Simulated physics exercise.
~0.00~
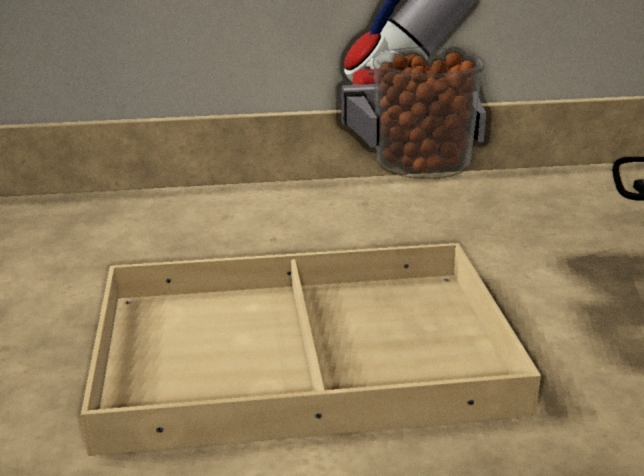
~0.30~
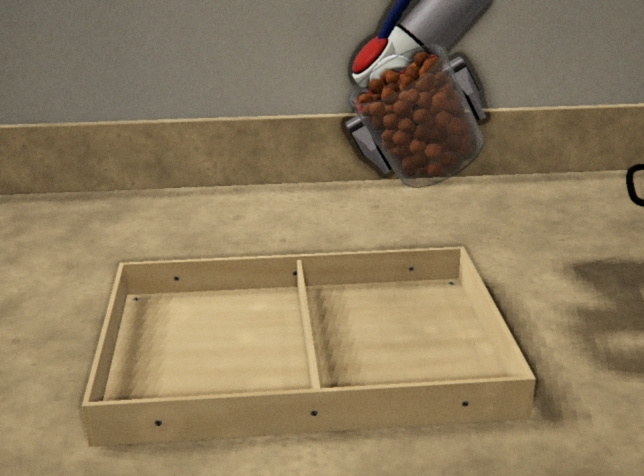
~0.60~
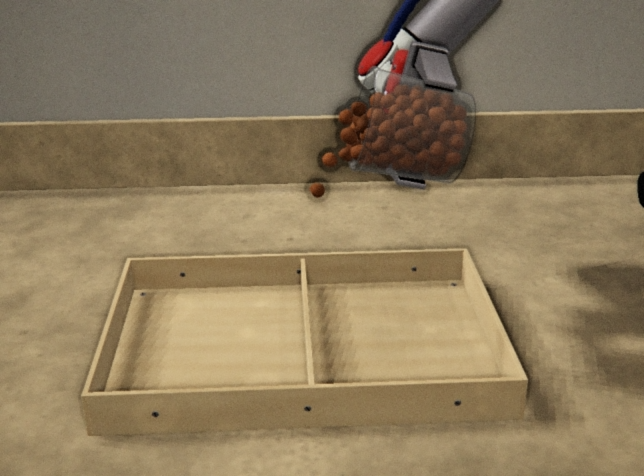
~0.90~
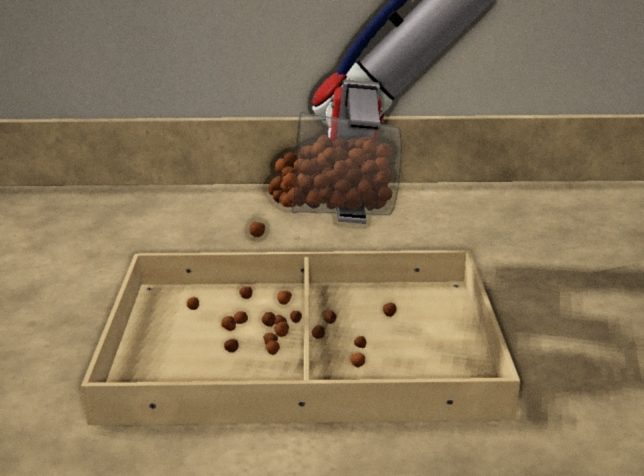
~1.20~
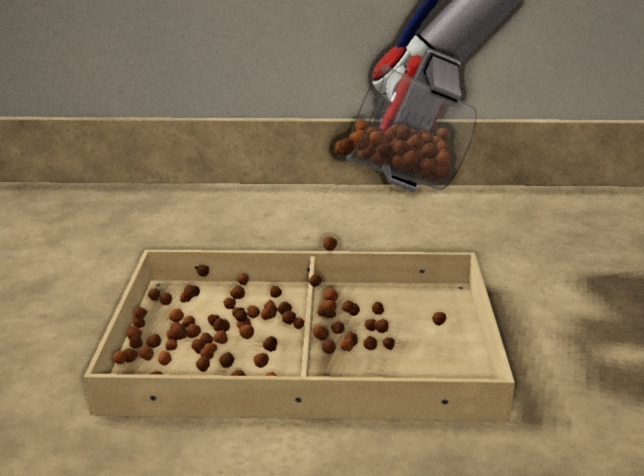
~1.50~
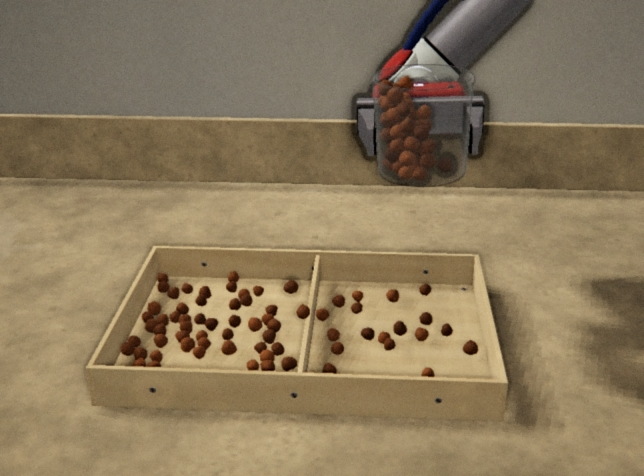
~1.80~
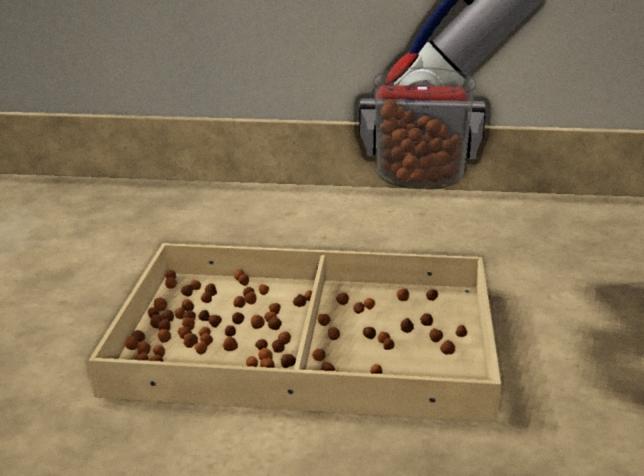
We see a robot arm tip a clear cup of brown hazelnuts over a divided wooden tray, spilling some into both parts, then turn the cup upright again, still partly full, with more nuts lying in the left part than the right.
